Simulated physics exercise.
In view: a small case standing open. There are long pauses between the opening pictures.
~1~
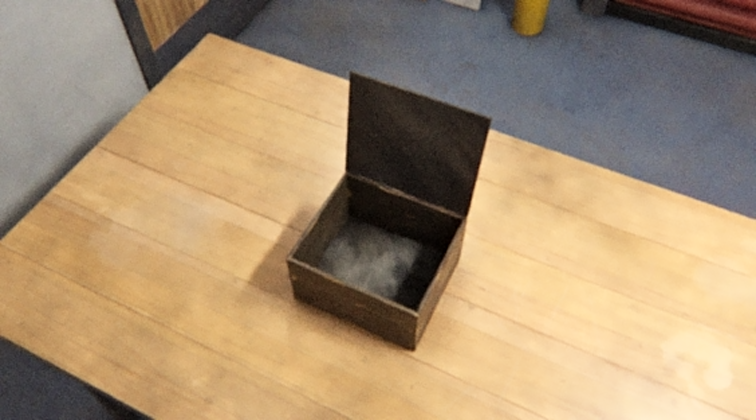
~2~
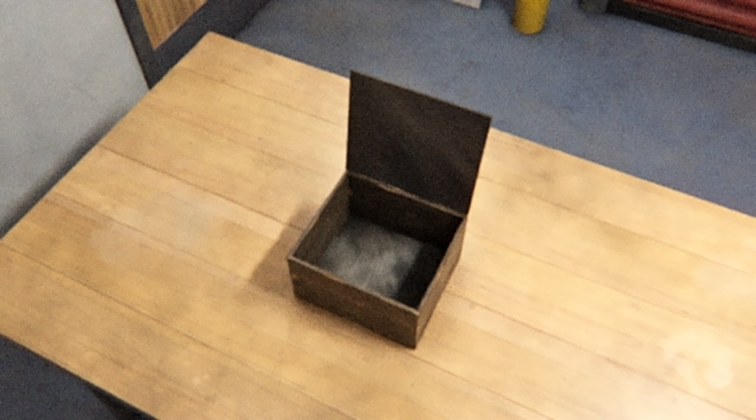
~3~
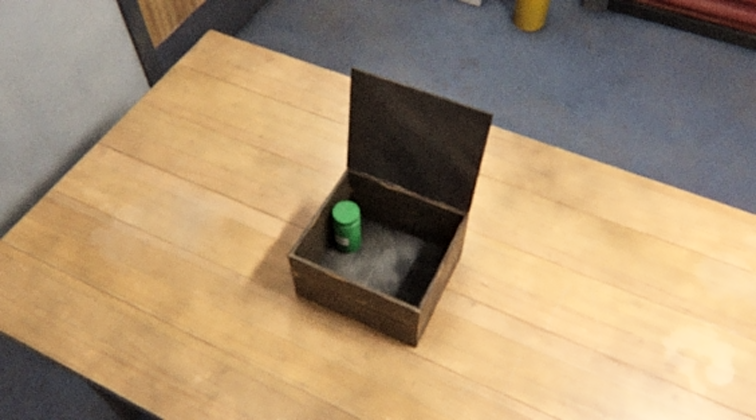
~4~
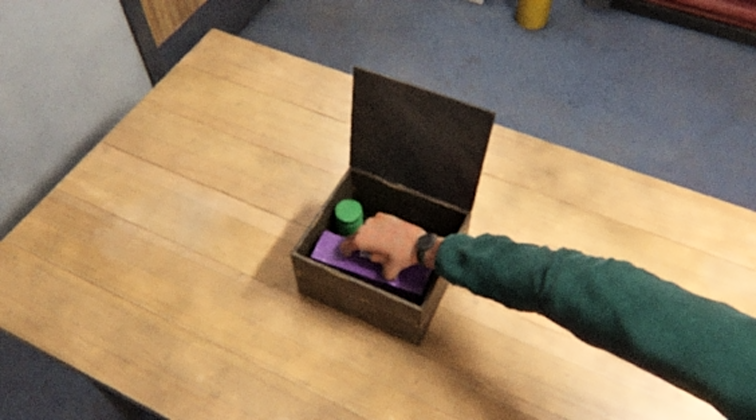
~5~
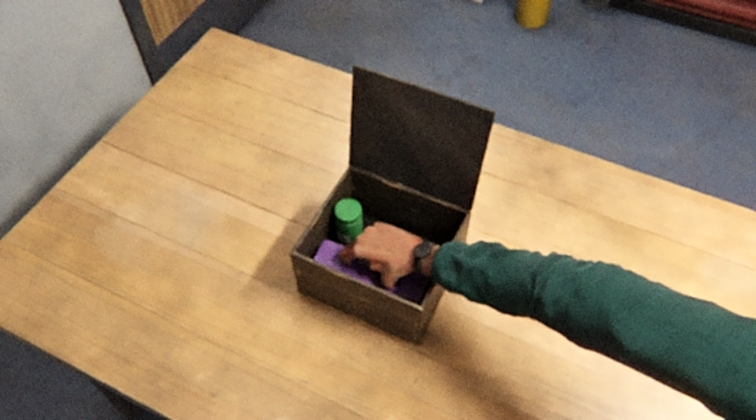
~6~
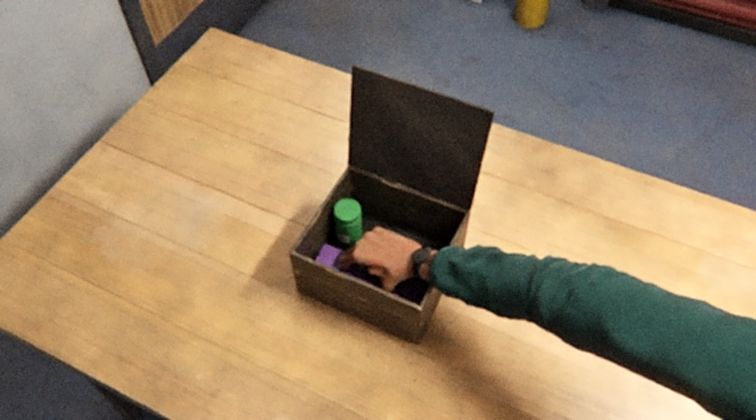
The footage shows an open dark case on a wooden table, empty at first, then with a green shaker inside; a green-sleeved arm reaches in from the right and lowers a purple carton into the case beside the shaker.
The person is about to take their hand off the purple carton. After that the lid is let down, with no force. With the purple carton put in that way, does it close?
Outcome: The lid sits on the rim.
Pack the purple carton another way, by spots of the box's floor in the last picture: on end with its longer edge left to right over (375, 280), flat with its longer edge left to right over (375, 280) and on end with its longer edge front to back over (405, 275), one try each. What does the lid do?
First, it is held up; second, it closes; third, it is held up.
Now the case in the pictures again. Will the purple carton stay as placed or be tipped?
It stays as placed.
Then, 1.20 s past the last view, lid starting down.
Then, 1.60 s past the last view, lid 58° above the rim.
Then, 1.90 s past the last view, lid 30° above the rim.
Then, 2.10 s past the last view, lid 8° above the rim.
Finally, lid shut; both still in place. Final places as the last picture's camera would see them, purple carton near (370, 282).
